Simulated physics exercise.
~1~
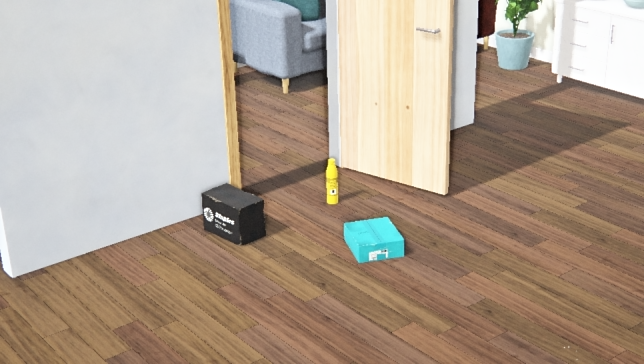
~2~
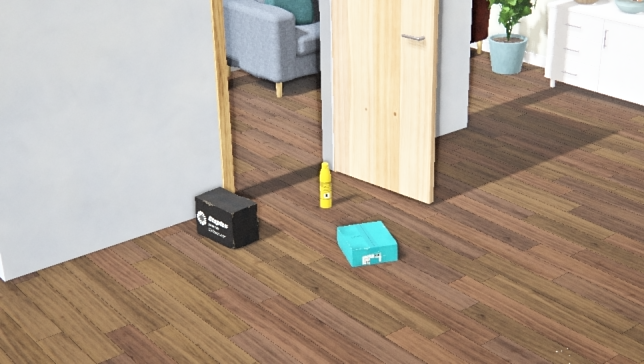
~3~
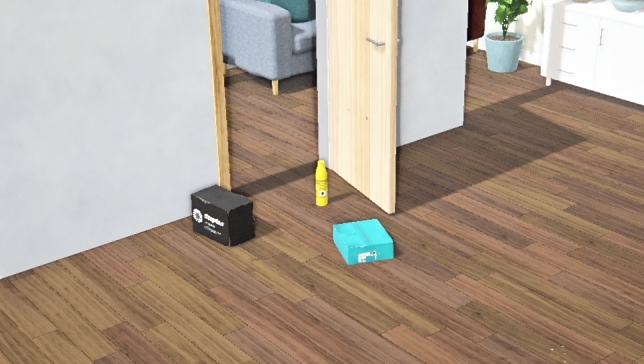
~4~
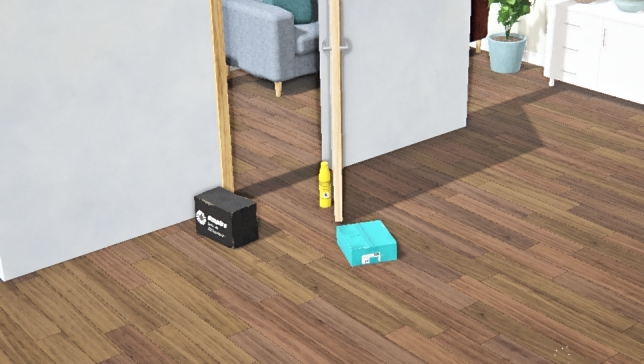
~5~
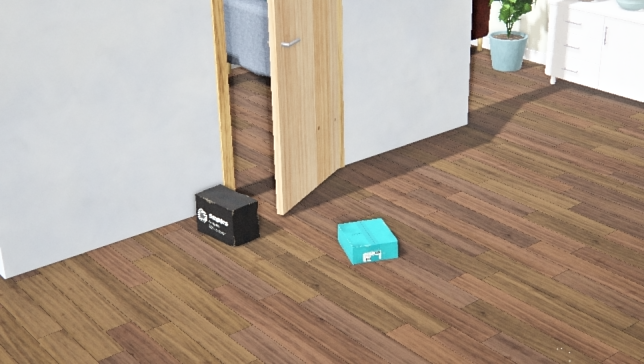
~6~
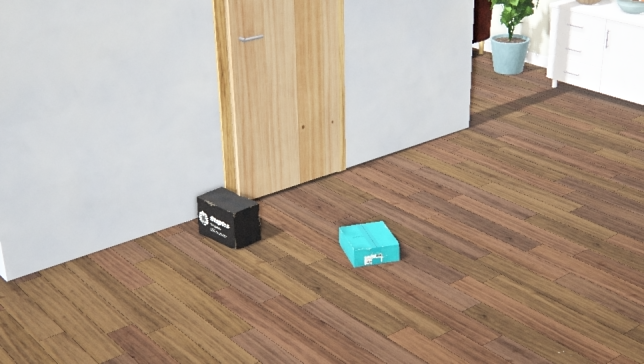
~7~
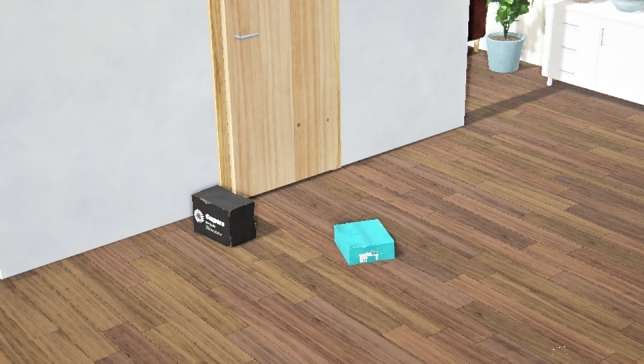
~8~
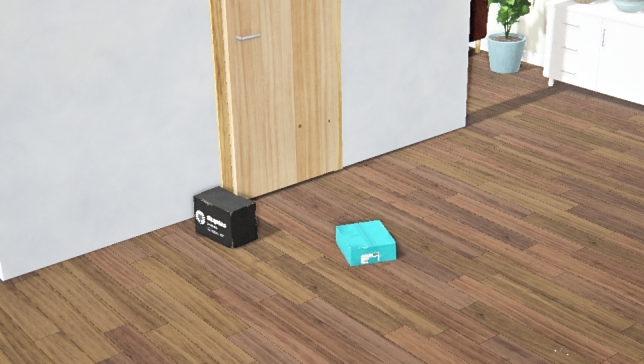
A wooden door swings steadily from wide open to fully closed, passing in front of a yellow bottle standing in the doorway and hiding it from view. A black box beside the frame and a turquoise parcel on the wooden floor stay put, and the door ends shut.
